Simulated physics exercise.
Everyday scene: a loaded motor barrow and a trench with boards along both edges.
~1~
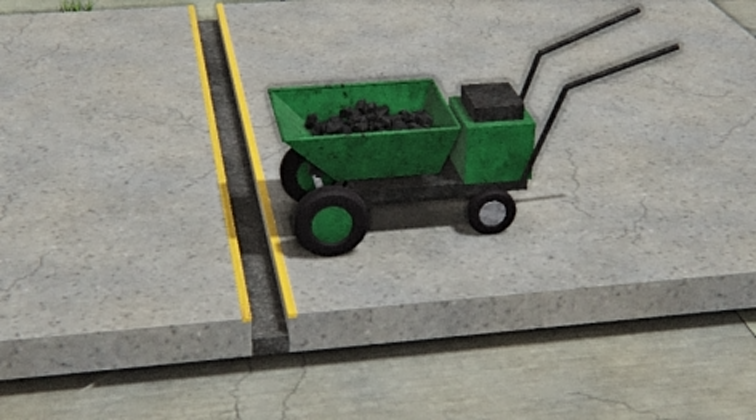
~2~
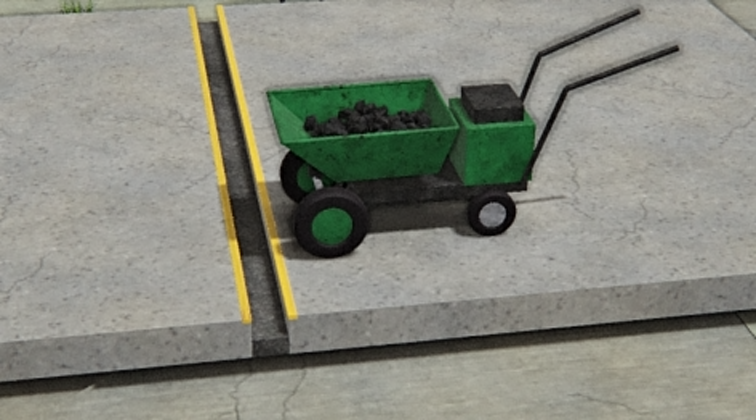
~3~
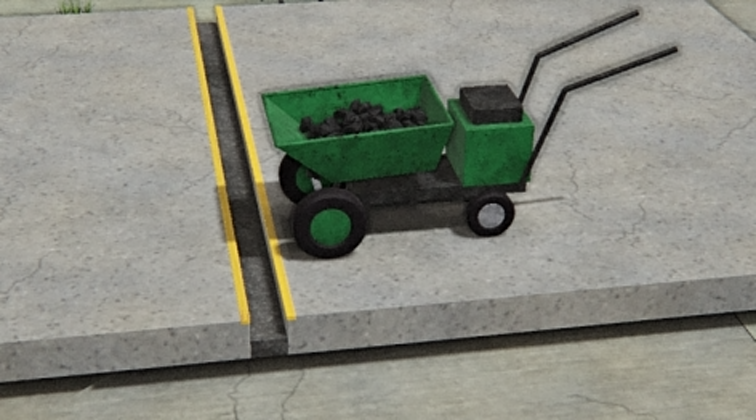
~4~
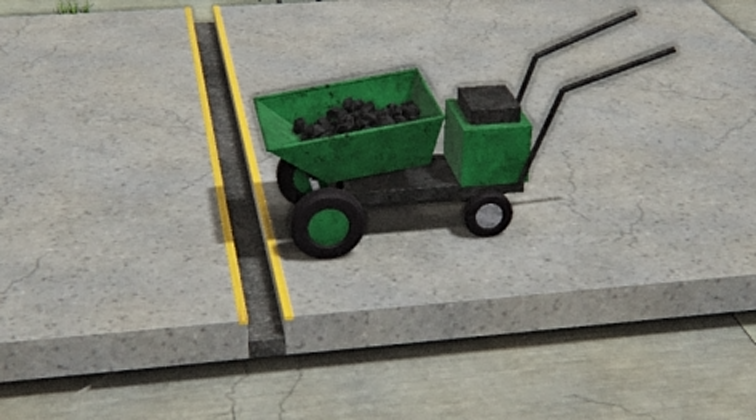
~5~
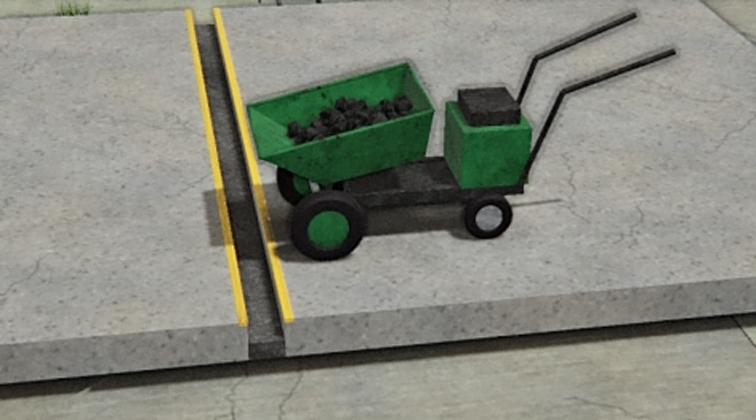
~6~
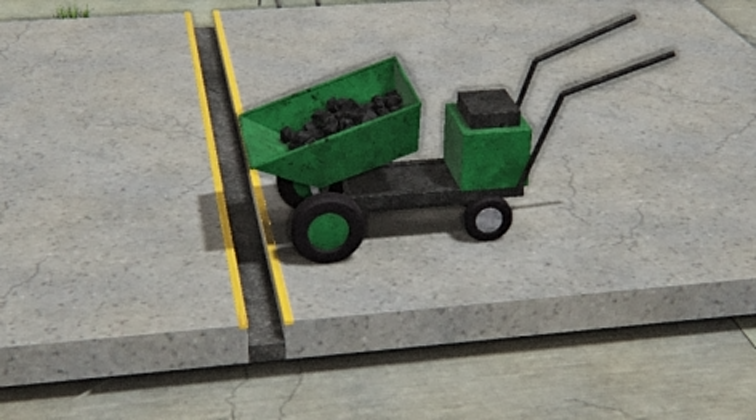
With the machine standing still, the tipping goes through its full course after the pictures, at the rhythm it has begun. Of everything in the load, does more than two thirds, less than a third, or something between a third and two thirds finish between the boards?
Less than a third does.
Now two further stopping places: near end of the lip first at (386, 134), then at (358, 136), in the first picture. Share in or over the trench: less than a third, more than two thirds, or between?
Okay, the first stop comes out as one to two thirds and the second as between a third and two thirds.
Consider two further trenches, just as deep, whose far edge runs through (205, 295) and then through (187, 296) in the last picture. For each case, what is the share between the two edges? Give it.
The first case gives around 30 percent, and the second around 60 percent.
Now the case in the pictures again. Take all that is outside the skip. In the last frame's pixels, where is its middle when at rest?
Somewhere close to (174, 240) in the last picture.
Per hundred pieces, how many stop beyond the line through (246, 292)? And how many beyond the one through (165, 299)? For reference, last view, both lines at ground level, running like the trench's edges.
Respectively 90 and 30 percent.
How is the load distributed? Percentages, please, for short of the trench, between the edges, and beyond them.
Short: 0; between: 0; beyond: 90 per cent.
Soon after the last picture, skip tipped steeply; all in the skip.
A little later, skip tipped steeply; about two thirds in the skip; about a third beyond it; a stray few falling.
Later still, skip tipped right over; a small part in the skip; most beyond it.
At rest, skip tipped right over; a small part in the skip; a stray few in or heaped over the trench; most beyond it.
